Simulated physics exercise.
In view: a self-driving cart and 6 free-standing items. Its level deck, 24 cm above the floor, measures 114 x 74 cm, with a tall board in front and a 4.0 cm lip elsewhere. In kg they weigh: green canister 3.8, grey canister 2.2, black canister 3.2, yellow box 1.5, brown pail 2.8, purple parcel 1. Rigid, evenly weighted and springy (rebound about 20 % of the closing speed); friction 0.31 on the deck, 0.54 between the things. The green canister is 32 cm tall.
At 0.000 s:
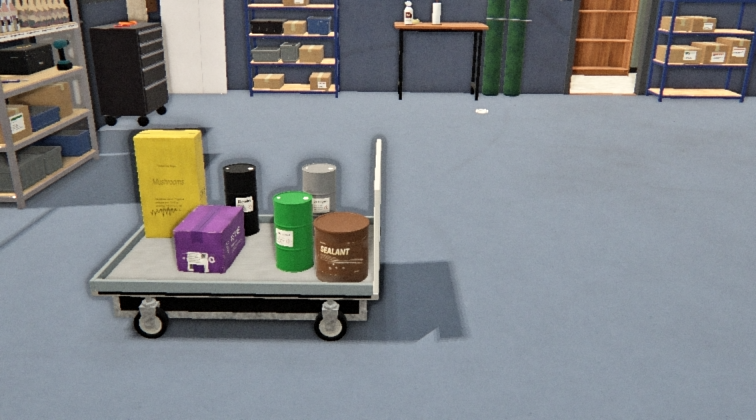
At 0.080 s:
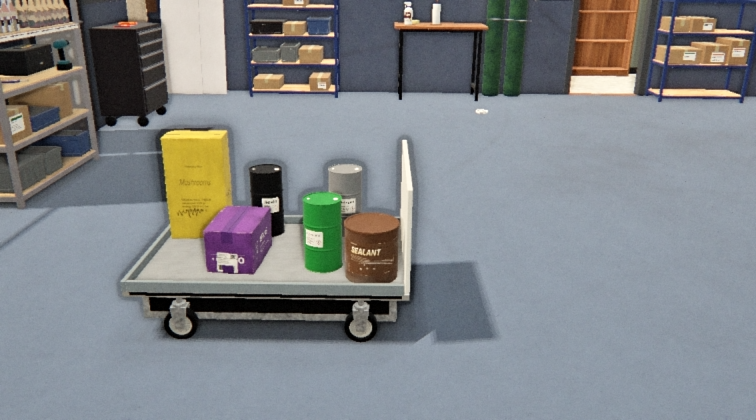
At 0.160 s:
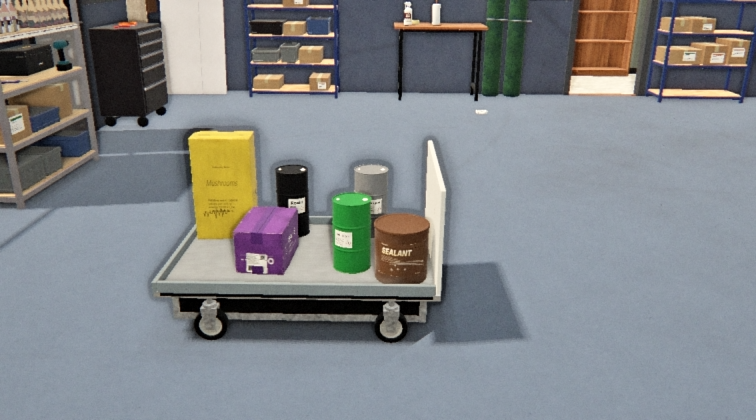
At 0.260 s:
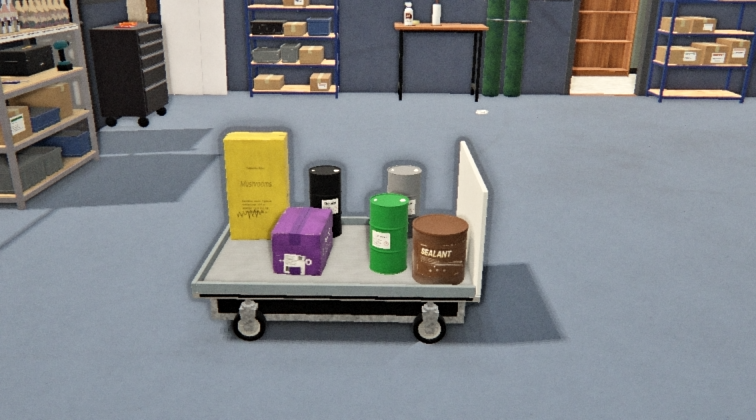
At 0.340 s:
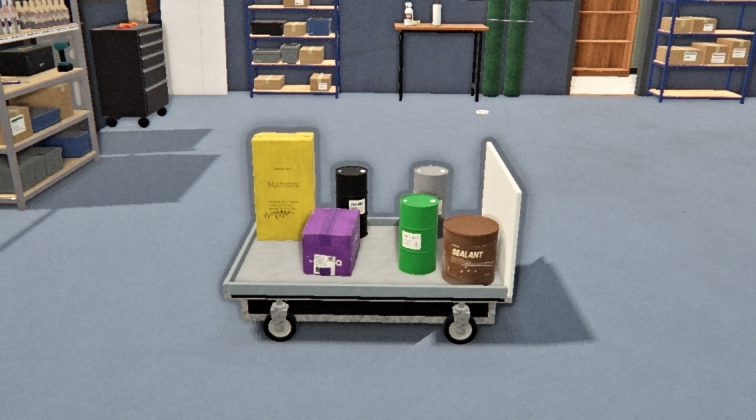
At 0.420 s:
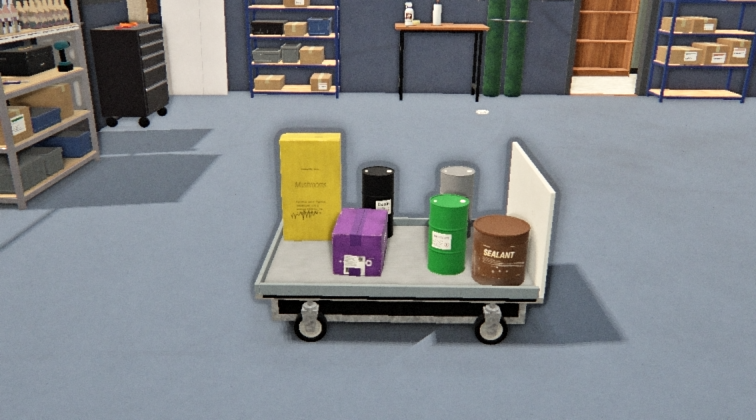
At first, a flat cart carrying a yellow box, a purple parcel, and black, grey, green and brown containers is at the left of a blue-floored storeroom. It then rolls steadily rightward, tall white board leading, past the shelves behind, reaching right of centre with its load still in the same arrangement.
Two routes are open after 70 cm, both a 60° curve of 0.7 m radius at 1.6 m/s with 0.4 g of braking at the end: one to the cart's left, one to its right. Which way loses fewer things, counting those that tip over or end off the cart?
The load fares better going left.
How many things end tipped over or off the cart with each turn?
Turning left 2, turning right 3.
Turning left. At 0.82 s, cart has run 131 cm, turned 38°; green canister 35° off upright near (577, 208); grey canister 4° off upright near (554, 187); brown pail 30° off upright.
After 1.22 s, cart has run 192 cm, turned 60°; green canister now off the cart; grey canister 30° off upright near (537, 149); black canister moved 24 cm.
In the end (2.7 s), off the cart, green canister; toppled on the cart, grey canister; not toppled but over 10 cm from the start, black canister and purple parcel; the other 2 under 10 cm from the start. At the end, from the last picture's camera, grey canister near (521, 154).
Turning right instead, grey canister, black canister and yellow box tipped over or off the cart, 3 of 6 in all.
